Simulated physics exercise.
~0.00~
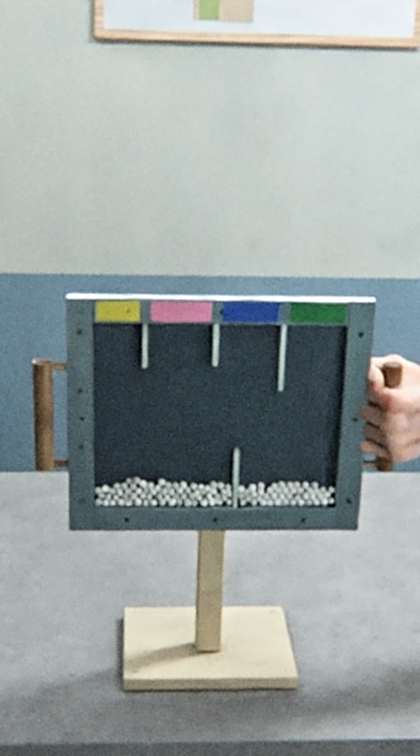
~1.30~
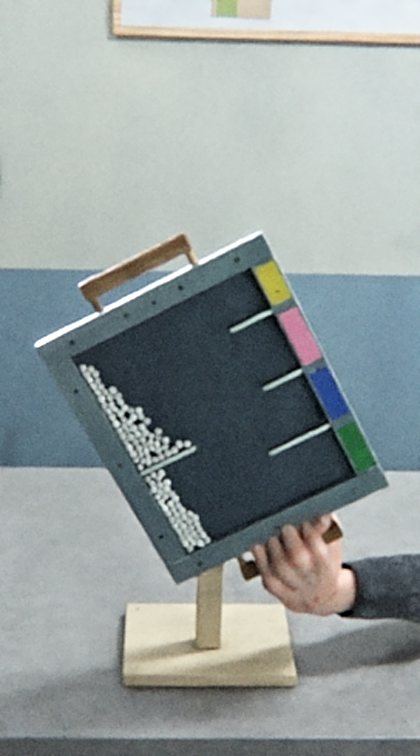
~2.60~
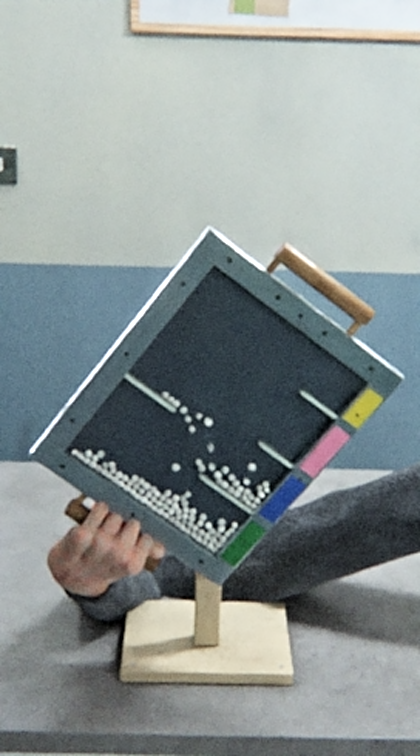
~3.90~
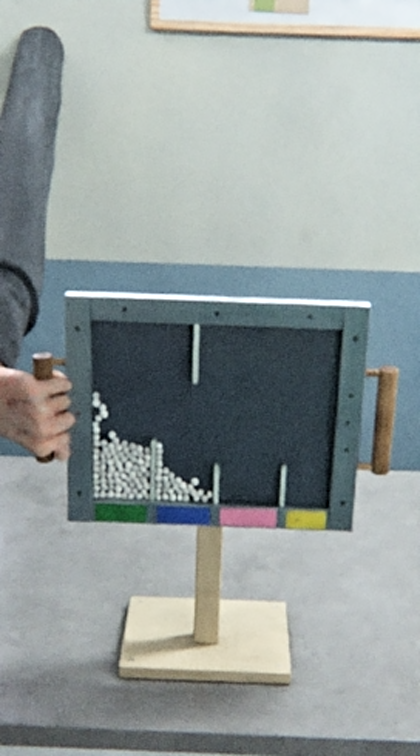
A hand turns the framed case upside down, and white pills pile over green and blue.
